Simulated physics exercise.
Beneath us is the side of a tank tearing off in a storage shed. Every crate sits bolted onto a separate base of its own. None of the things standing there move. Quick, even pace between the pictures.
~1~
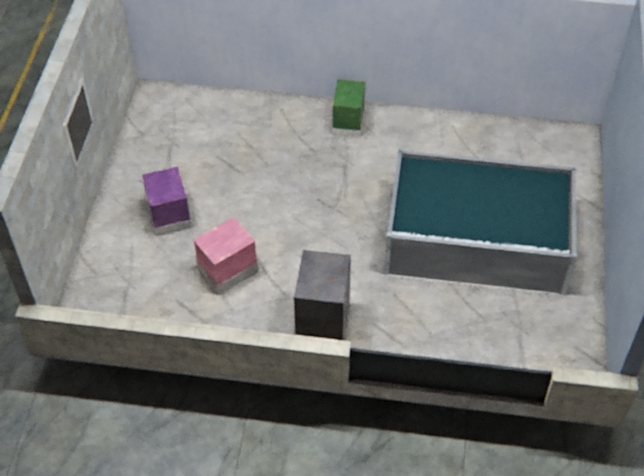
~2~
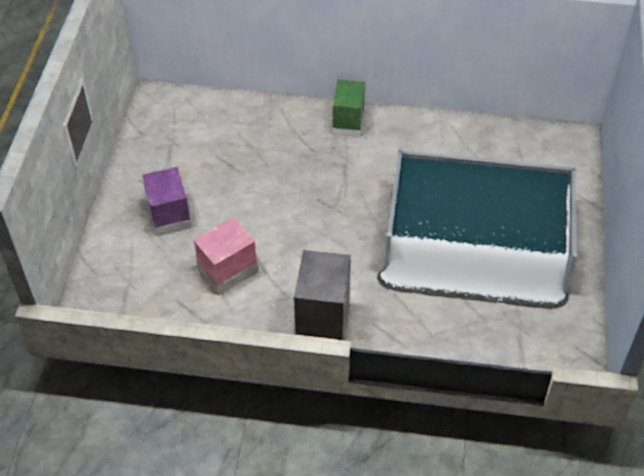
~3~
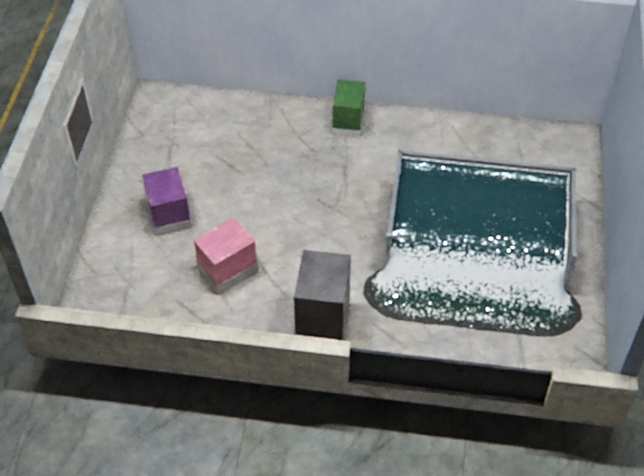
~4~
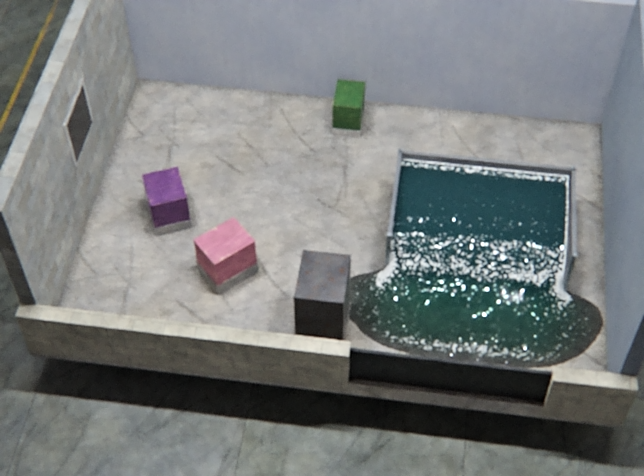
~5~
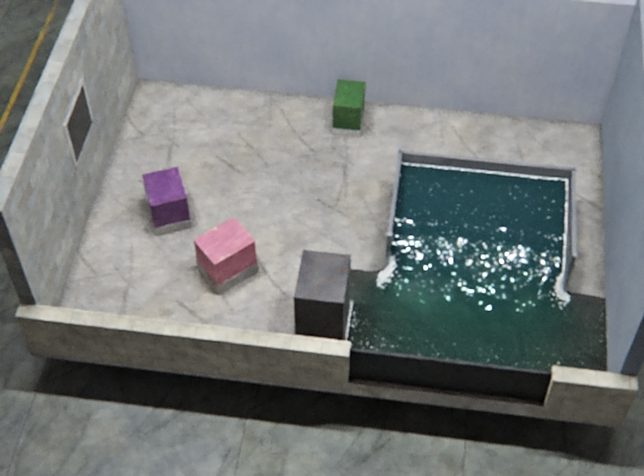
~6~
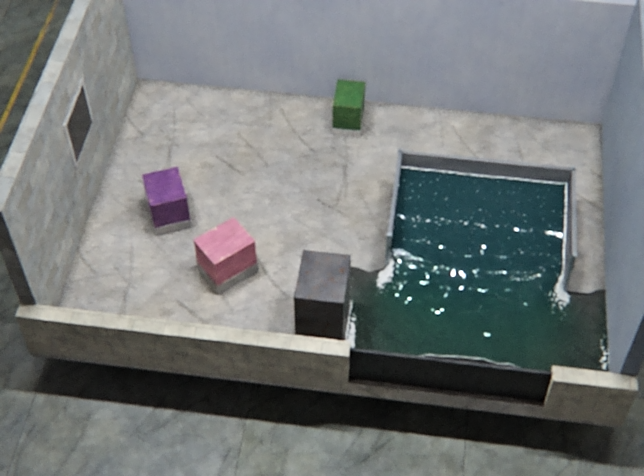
A water tank losing its front side, releasing foaming green water across the floor to the low front wall and dark block.
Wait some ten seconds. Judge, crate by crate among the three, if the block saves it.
As I see it, the purple crate is spared, the pink crate is spared, the green crate is hit by the water.
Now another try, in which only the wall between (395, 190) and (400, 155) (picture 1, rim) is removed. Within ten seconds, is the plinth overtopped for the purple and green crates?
First the purple crate: It gets reached; then the green crate: It gets reached.
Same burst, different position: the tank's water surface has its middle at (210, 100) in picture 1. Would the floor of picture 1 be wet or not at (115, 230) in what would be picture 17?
Verdict on that spot: Inundated.
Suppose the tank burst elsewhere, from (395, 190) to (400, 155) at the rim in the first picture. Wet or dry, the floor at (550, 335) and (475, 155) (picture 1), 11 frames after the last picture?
Waterless, waterless.
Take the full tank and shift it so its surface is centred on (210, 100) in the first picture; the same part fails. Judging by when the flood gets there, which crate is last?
My pick is the one in green.
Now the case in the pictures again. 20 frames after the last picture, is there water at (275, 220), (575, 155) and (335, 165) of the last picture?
Going through them one by one, the first is waterlogged, the second waterlogged and the third waterlogged.
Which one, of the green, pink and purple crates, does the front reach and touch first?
That's the one in pink.
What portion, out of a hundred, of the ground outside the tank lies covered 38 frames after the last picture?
I'd say 95 per cent.
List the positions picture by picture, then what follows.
Still water in the water tank at (483, 205), in the first frame.
The front is at (381, 275), out from the gap at (476, 271), in the second frame.
Water pours out at (476, 272) and has run to (370, 296), in the third frame.
Water pours out at (476, 273) and has run to (352, 310), in the fourth frame.
Water pours out at (476, 274) and has run to a hidden place, in the fifth frame.
Water pours out at (476, 274) and has run to a hidden place, in the sixth frame.
A moment on, water covers 20 % of the floor; the purple crate not reached, the pink crate water round its plinth, the green crate not reached.
Next, water covers 35 % of the floor; the purple crate not reached, the pink crate water round its plinth, the green crate not reached.
Then, water covers 70 % of the floor; the purple crate water round its plinth, the pink crate water round its plinth, the green crate water round its plinth.
Later, water covers 95 % of the floor; the purple crate water round its plinth, the pink crate water round its plinth, the green crate water round its plinth.
In the end, water covers 100 % of the floor; the purple crate stayed above the water, the pink crate stayed above the water, the green crate was topped.
